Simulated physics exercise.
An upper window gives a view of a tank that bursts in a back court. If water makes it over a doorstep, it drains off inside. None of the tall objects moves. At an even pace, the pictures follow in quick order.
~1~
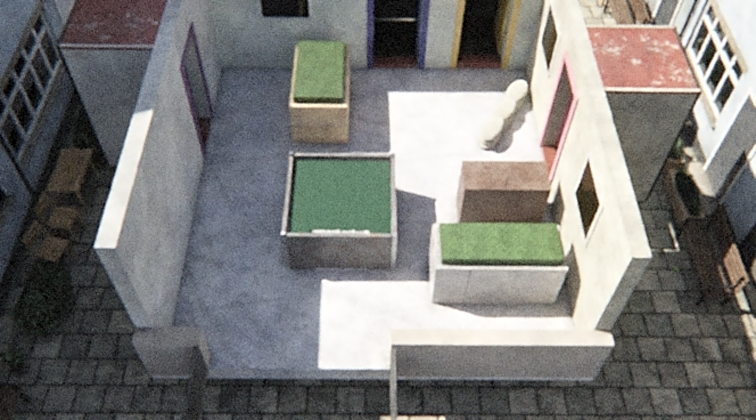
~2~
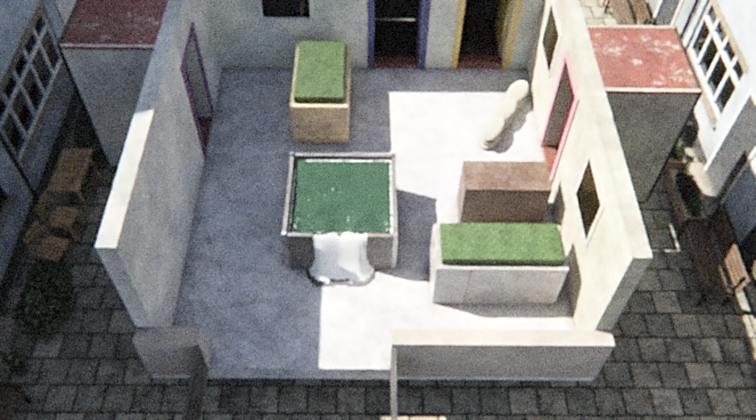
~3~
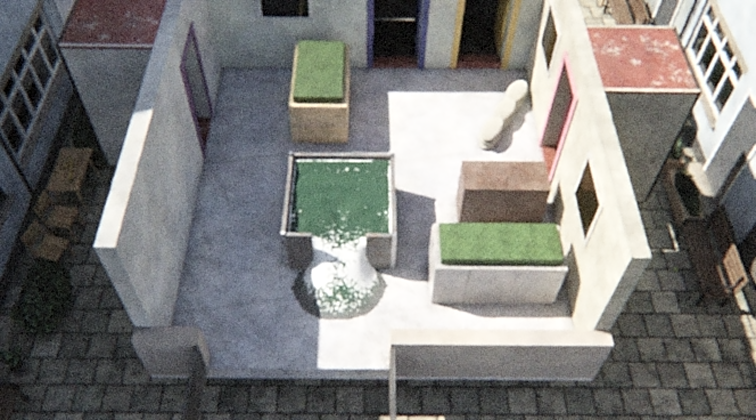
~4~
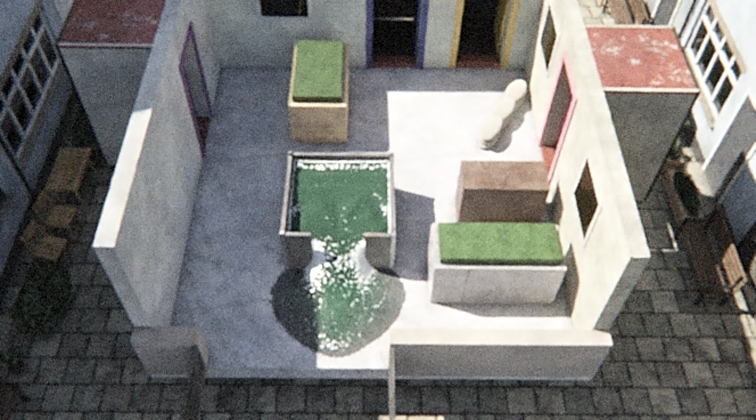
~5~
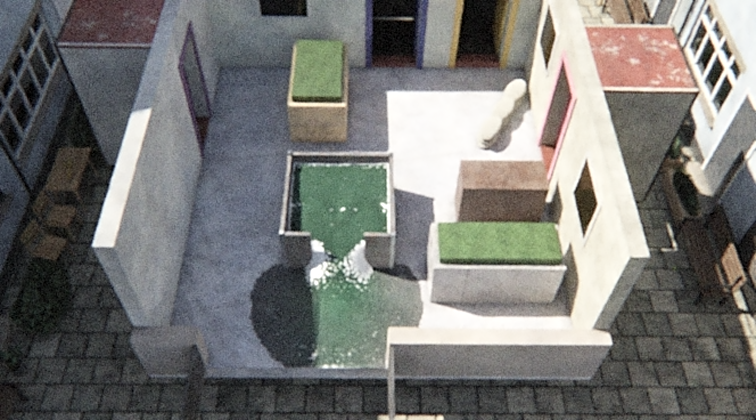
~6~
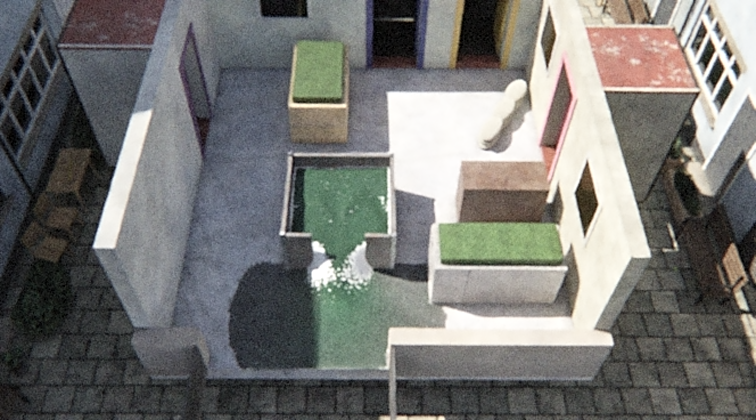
In a walled back court seen from above, a square tank of green water burst open at its near side, and the water poured out foaming and spread in a widening dark pool across the floor.
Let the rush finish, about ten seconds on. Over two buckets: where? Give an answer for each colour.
One by one: Pink door: Not too much gets in there; blue door: Not too much gets in there; purple door: Not too much gets in there; yellow door: Not too much gets in there.
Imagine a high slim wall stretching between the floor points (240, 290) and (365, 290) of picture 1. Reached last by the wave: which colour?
The door marked yellow.
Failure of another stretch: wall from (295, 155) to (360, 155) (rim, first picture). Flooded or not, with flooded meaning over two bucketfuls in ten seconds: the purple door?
In that case the purple door overshoots.
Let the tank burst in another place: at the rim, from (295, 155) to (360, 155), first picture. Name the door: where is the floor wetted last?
That's the pink door.
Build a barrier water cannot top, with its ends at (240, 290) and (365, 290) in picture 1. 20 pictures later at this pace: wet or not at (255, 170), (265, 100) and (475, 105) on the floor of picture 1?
Taking the points in order, they are inundated, inundated and high and dry.
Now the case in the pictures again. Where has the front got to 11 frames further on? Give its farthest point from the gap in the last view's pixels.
My pick would be pixel (573, 353).
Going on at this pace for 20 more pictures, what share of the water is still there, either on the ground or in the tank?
Roughly 50 per cent.
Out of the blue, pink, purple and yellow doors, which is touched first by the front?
It's the pink-painted one.
A moment on, water covers 20 % of the floor; the pink door not reached, the blue door not reached, the purple door not reached, the yellow door not reached.
Next, water covers 20 % of the floor; the pink door not reached, the blue door not reached, the purple door not reached, the yellow door not reached.
Then, water covers 30 % of the floor; the pink door wet at the sill, nothing in, the blue door not reached, the purple door not reached, the yellow door not reached.
Later, water covers 30 % of the floor; the pink door wet at the sill, nothing in, the blue door not reached, the purple door not reached, the yellow door not reached.
In the end, water covers 35 % of the floor; the pink door wet at the sill, nothing in, the blue door not reached, the purple door not reached, the yellow door not reached.
